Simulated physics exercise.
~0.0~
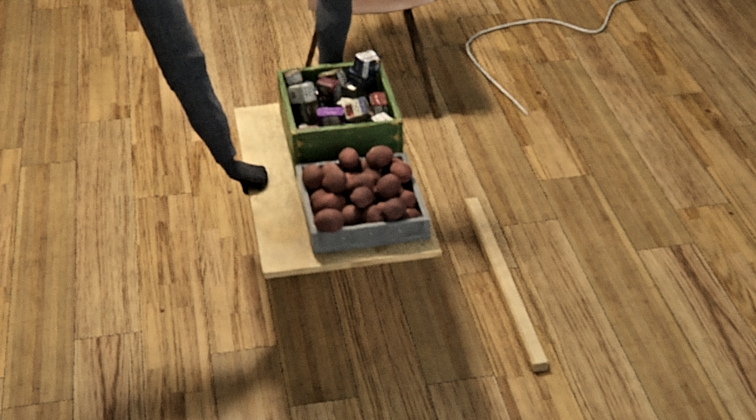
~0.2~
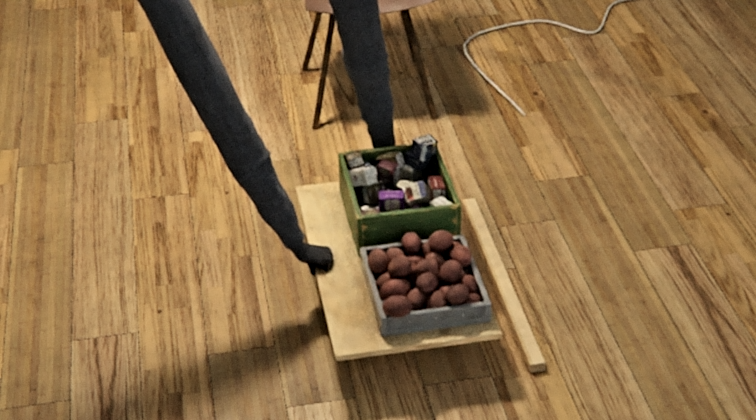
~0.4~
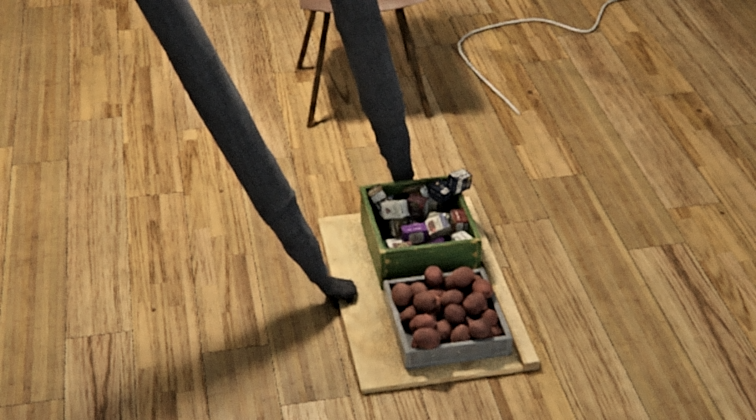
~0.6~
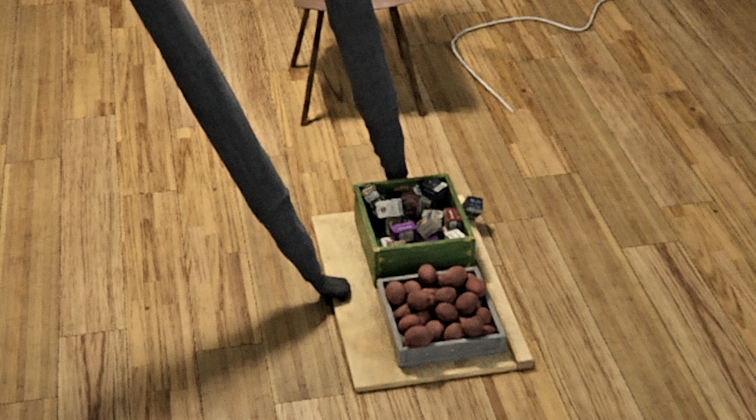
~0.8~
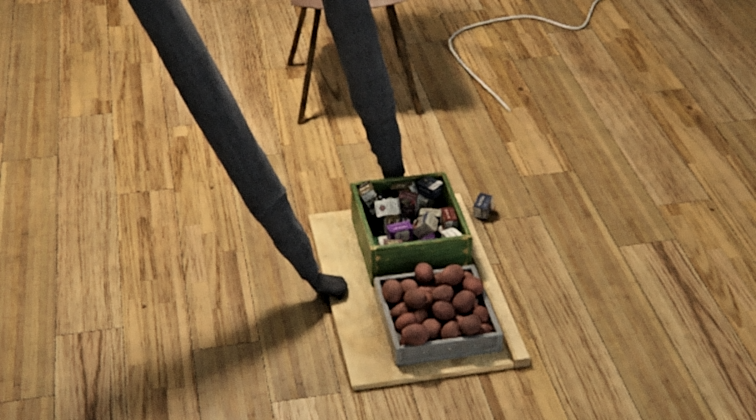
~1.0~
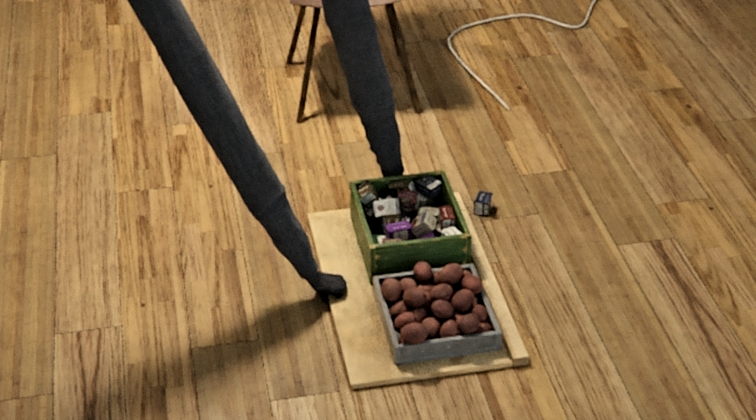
Board carrying a green tray of small cartons and a grey tray of red potatoes slides into a batten, spilling one carton.
